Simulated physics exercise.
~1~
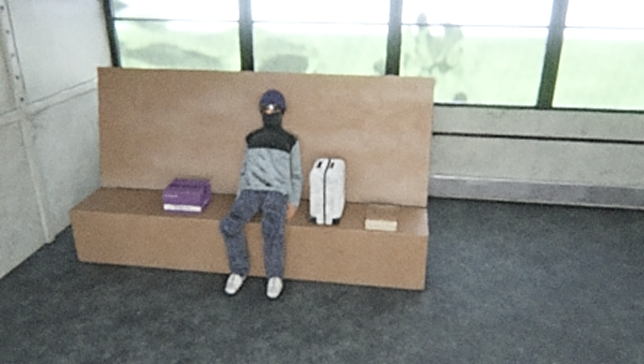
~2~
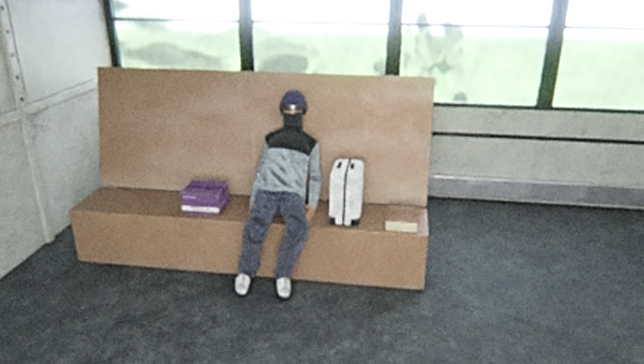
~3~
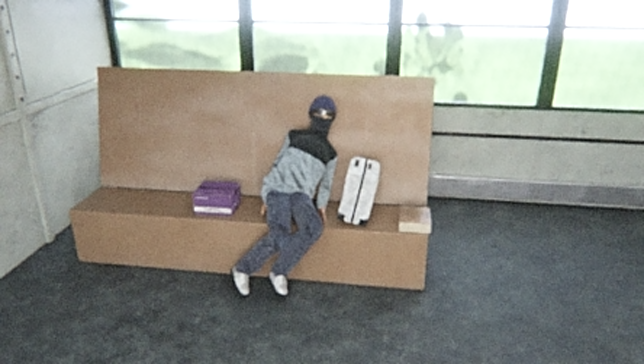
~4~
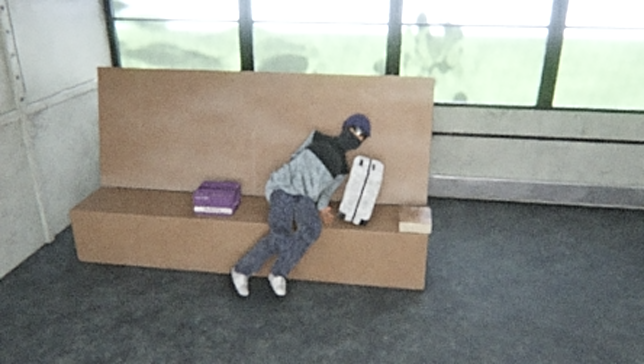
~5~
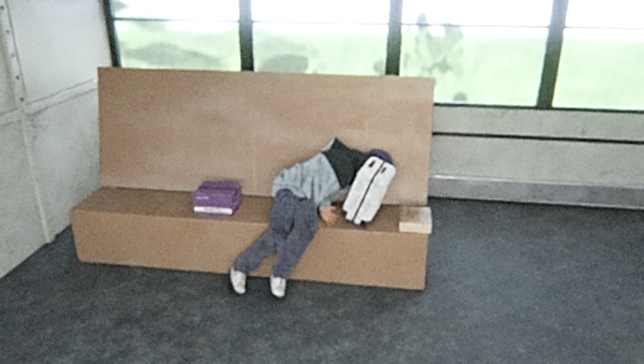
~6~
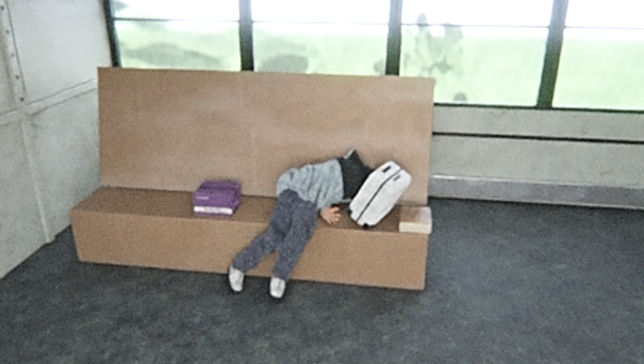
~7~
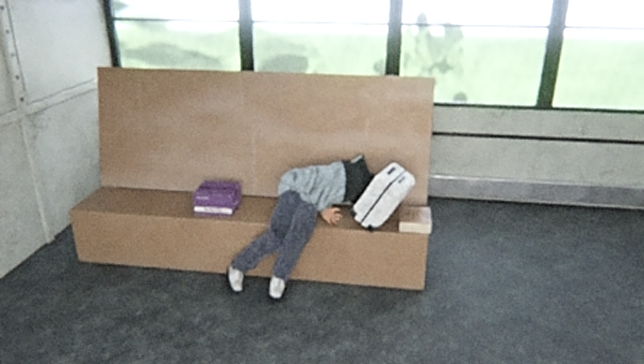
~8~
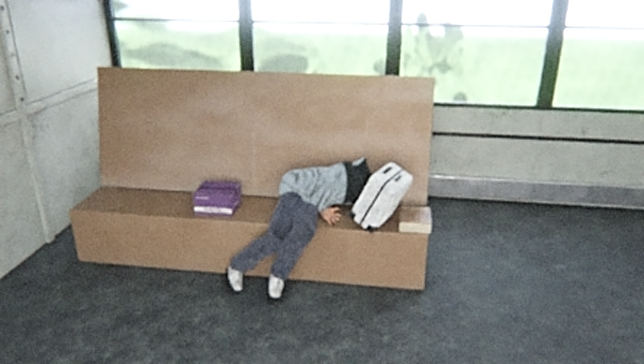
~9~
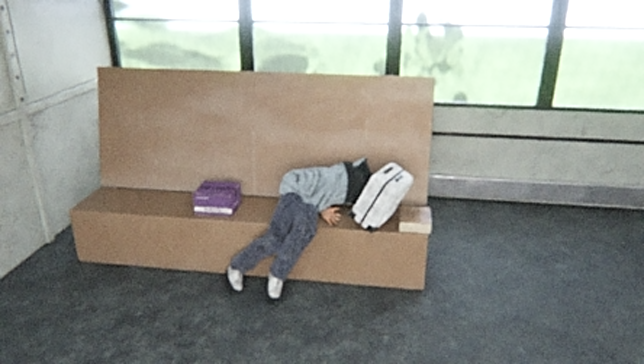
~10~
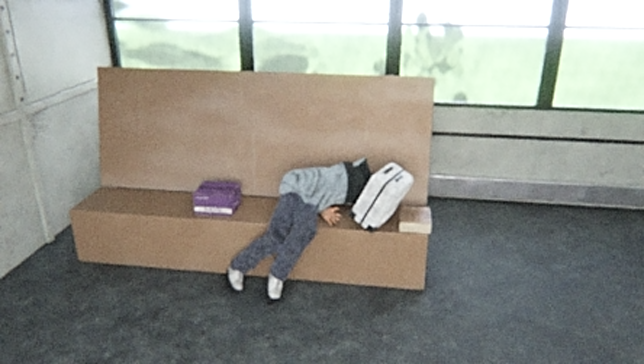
A figure in a dark cap, grey and black jacket and dark trousers sits slackly on a long brown bench, seen from the front and slightly above by a still camera. A purple carton rests to the left, with an upright white case and a small tan block-like item to the right, beneath bright windows. The passenger and all the things slide right, and the case starts leaning. As the loose items settle, the passenger topples sideways, head dropping behind the case and tipping it further. Finally the figure lies slumped against the leaning case, hips still on the seat, the small item at the bench's right end and the carton resting at left.
